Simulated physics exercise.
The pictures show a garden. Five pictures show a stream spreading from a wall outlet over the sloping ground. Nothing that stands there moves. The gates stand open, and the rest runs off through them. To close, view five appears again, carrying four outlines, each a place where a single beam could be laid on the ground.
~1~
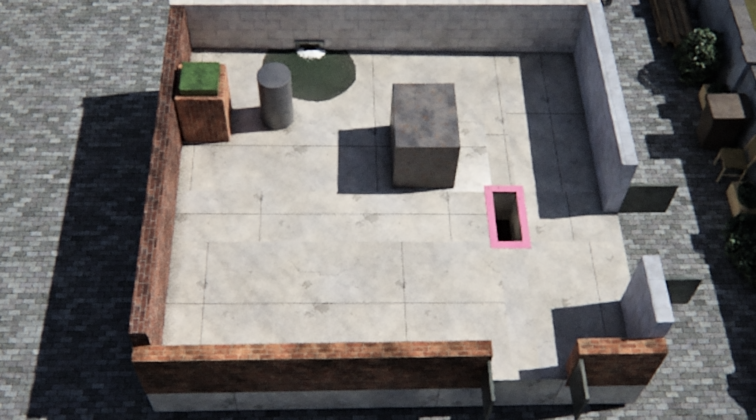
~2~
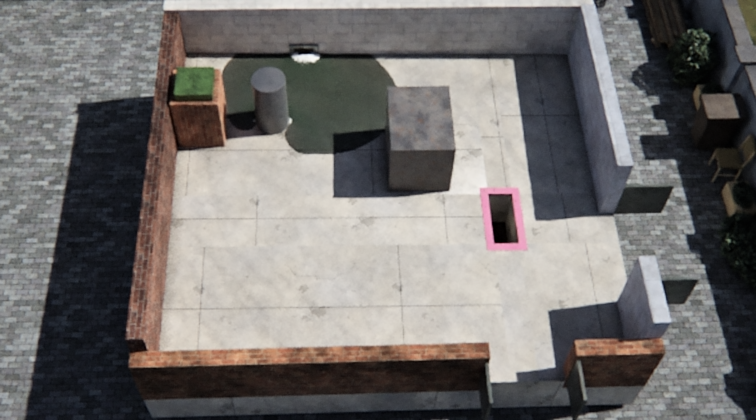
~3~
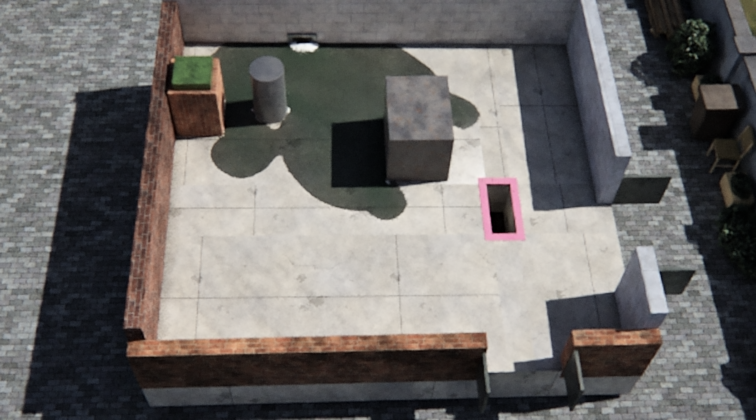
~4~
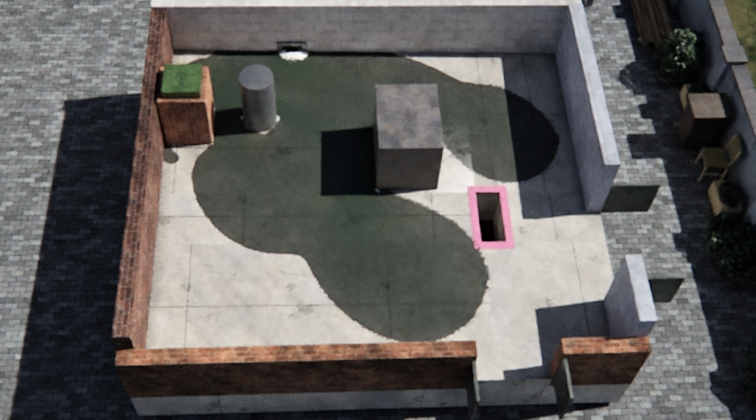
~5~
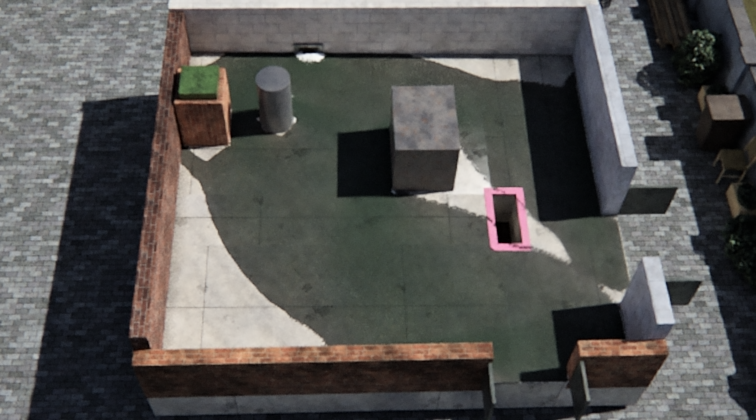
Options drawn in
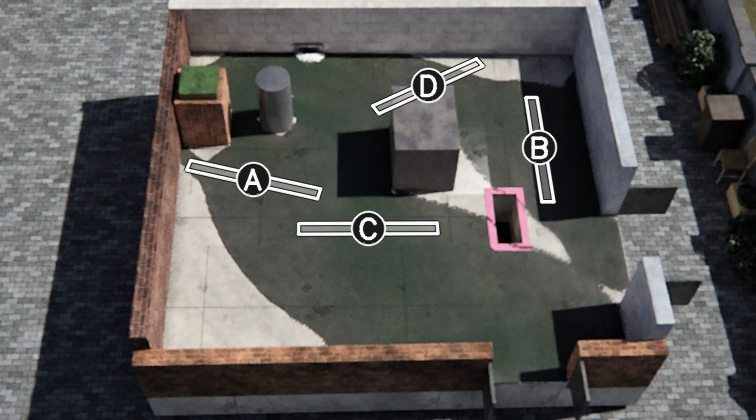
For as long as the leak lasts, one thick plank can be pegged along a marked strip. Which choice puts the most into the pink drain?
C.
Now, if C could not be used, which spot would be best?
That is spot B.
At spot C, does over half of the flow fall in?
No, it does not.
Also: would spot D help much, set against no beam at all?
No.
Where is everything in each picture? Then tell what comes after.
Outfall at (310, 46); pink drain at (507, 216); open gate at (611, 255); open gate at (525, 365); water covers 4 % of the ground and shows as far out as (329, 92); pink drain still dry.
Water covers 13 % of the ground and shows as far out as (306, 148); pink drain still dry.
Water covers 25 % of the ground and shows as far out as (398, 204); pink drain still dry.
Water covers 50 % of the ground and shows as far out as (462, 320); pink drain still dry.
Water covers 73 % of the ground and shows as far out as (608, 314); pink drain still dry.
On the marked copy, A from (188, 165) to (319, 193); B from (547, 201) to (531, 97); C from (298, 228) to (437, 228); D from (375, 109) to (479, 62).
Choosing A, about 5 % of the stream runs into the pink drain, about 95 % out by the gates.
Choosing B, about 13 % of the stream runs into the pink drain, about 87 % out by the gates.
Choosing C, about 38 % of the stream runs into the pink drain, about 61 % out by the gates.
Choosing D, about 2 % of the stream runs into the pink drain, about 98 % out by the gates.
